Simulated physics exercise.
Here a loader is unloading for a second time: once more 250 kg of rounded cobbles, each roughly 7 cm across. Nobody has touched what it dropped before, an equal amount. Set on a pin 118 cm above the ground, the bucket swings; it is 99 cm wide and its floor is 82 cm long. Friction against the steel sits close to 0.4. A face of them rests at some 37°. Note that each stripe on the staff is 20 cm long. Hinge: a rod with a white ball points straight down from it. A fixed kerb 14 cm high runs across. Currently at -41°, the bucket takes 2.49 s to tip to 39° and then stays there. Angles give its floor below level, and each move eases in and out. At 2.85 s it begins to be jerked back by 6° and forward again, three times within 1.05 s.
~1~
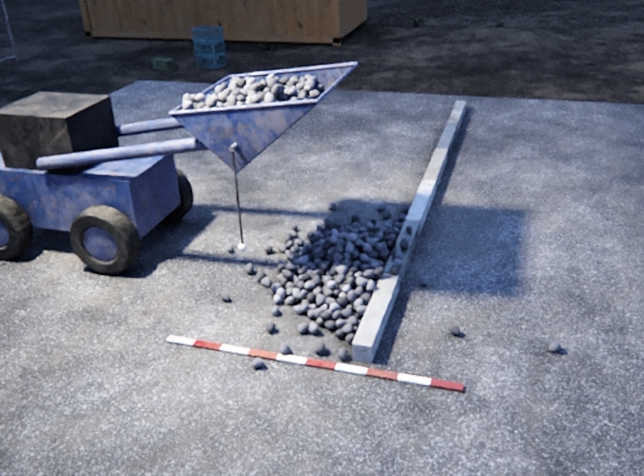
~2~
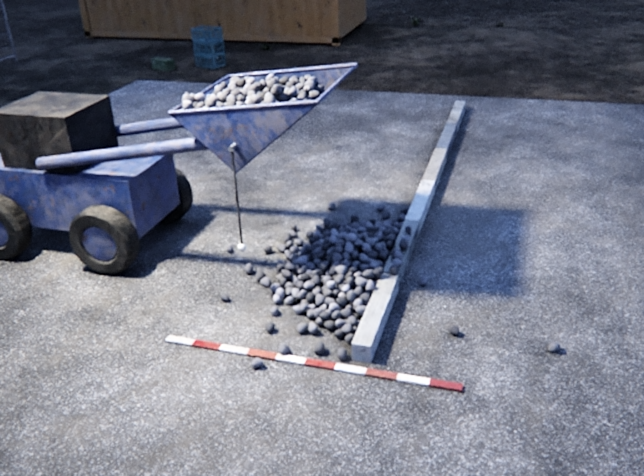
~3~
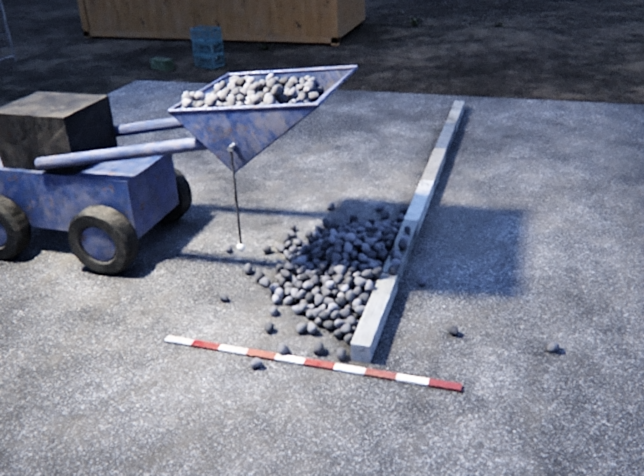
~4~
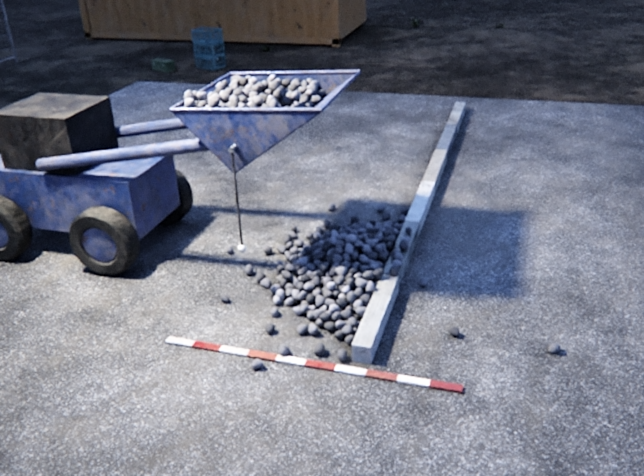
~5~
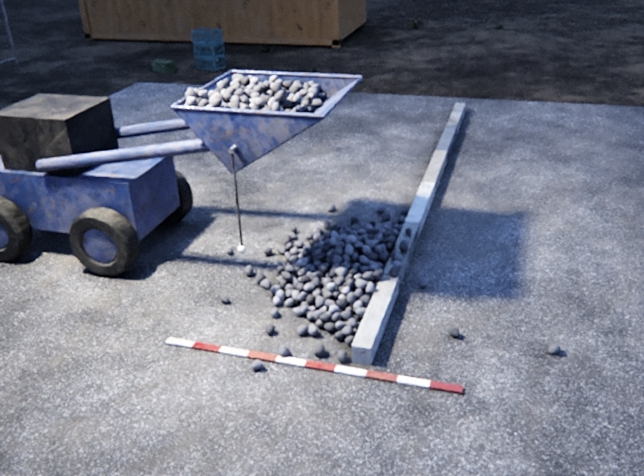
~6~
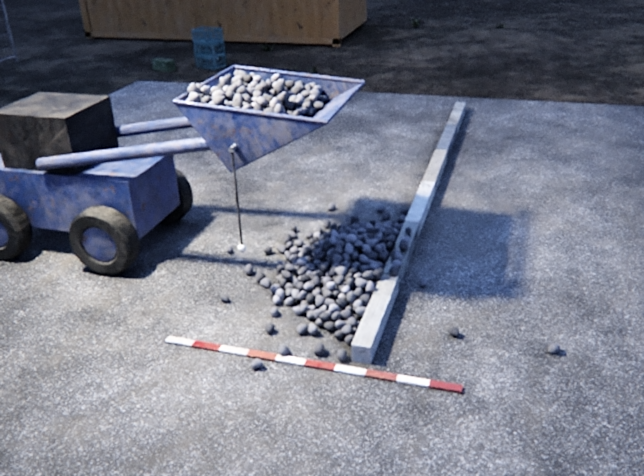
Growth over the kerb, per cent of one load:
27 percent.
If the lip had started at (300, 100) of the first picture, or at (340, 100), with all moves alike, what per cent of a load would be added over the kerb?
I'd guess close to 15 per cent first and close to 55 per cent second.
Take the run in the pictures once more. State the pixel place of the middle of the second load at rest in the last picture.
Their middle rests near (375, 257).
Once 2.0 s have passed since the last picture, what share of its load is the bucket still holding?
Reading: Near 10 % of the load.
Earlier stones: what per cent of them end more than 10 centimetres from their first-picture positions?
About 5 %.
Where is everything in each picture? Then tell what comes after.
In the first frame, lip at (319, 101), floor tilted -41°, highest stones at (267, 84). The earlier load is highest near (352, 247), 23 cm above ground level, 99 % on this side of the kerb, 1 % over the kerb.
In the second frame, lip at (319, 102), floor tilted -40°, highest stones at (267, 84).
In the third frame, the bucket is at -39°, its lip at (319, 105); the top of the load is at (256, 84).
In the fourth frame, lip at (322, 110), floor tilted -36°, highest stones at (251, 85).
In the fifth frame, the bucket is at -33°, its lip at (325, 117); the top of the load is at (245, 84).
In the sixth frame, lip at (327, 122), floor tilted -29°, highest stones at (241, 80).
Then, 1.3 s after the last picture the floor is at 27°; in per cent of one load, 93 in the bucket, 107 on this side of the kerb, 1 over the kerb; the foremost stones are at (426, 278).
Then, 2.0 s after the last picture the floor is at 39°; in per cent of one load, 9 in the bucket, 180 on this side of the kerb, 12 over the kerb; the foremost stones are at (468, 291).
Then, 3.8 s after the last picture the floor is at 39°; in per cent of one load, 0 in the bucket, 172 on this side of the kerb, 28 over the kerb; the foremost stones are at (543, 297).
Then, 6.2 s after the last picture the floor is at 39°; in per cent of one load, 0 in the bucket, 172 on this side of the kerb, 28 over the kerb; the foremost stones are at (543, 297). Net gain over the kerb, 27.
